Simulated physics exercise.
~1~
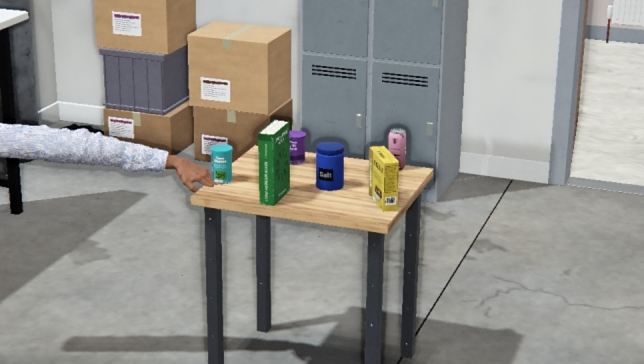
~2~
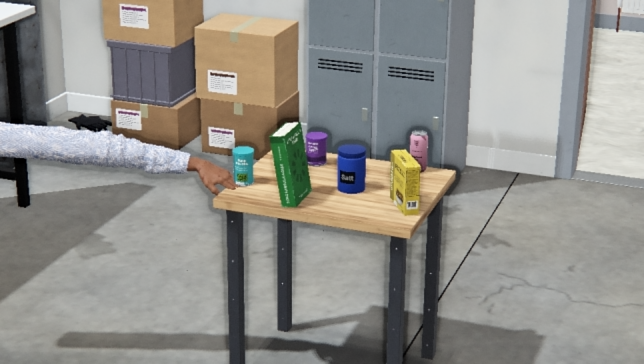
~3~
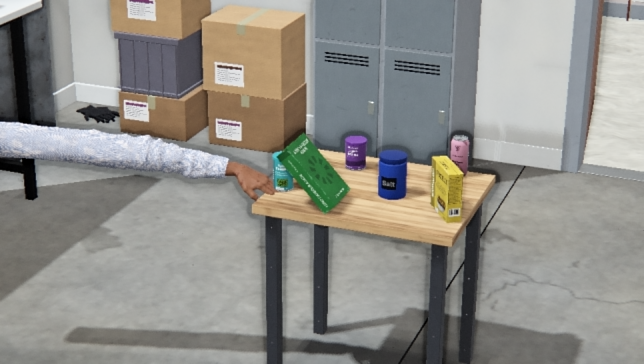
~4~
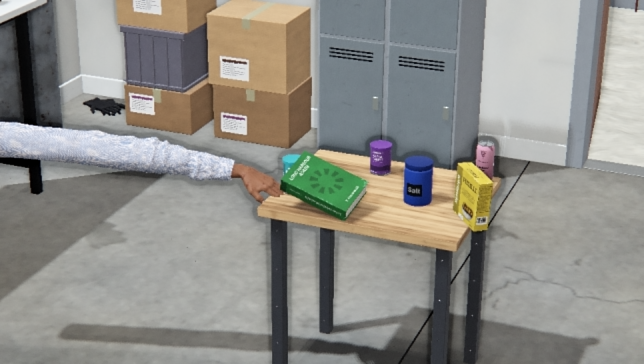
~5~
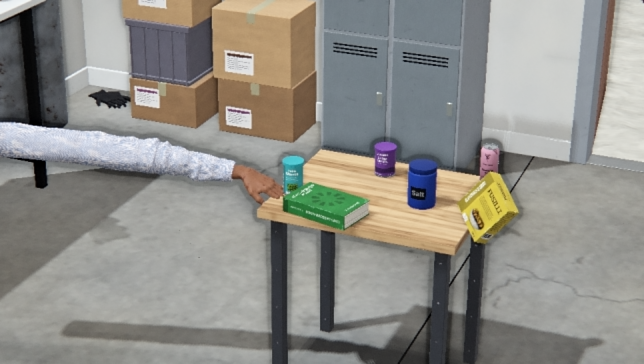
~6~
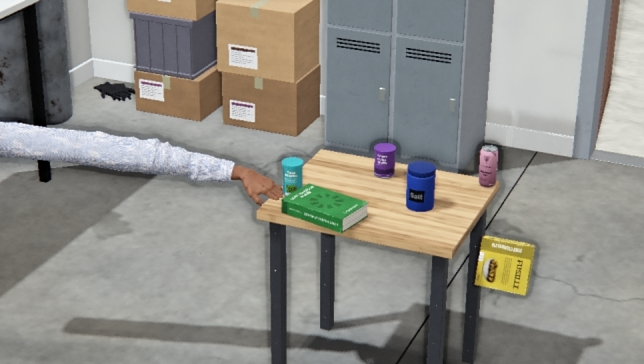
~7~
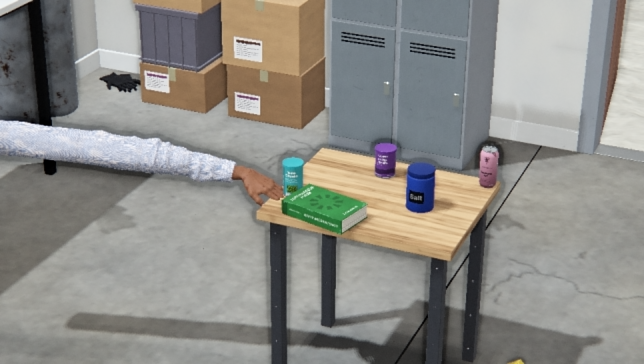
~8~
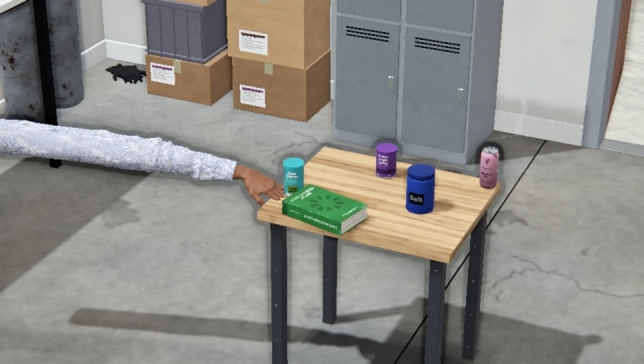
A hand at the end of a pale, patterned sleeve reaches in from the left to the edge of a small wooden table, seen from slightly above in a storage room with cardboard boxes and grey lockers. On top stand a turquoise tin, a green book, a purple tin, a blue jar, a yellow packet and a pink can. The table slides right, and the book tips over and falls flat. As the table stops, the yellow packet tilts over the right edge and drops out of view. The tins, jar and can remain upright beside the fallen book.
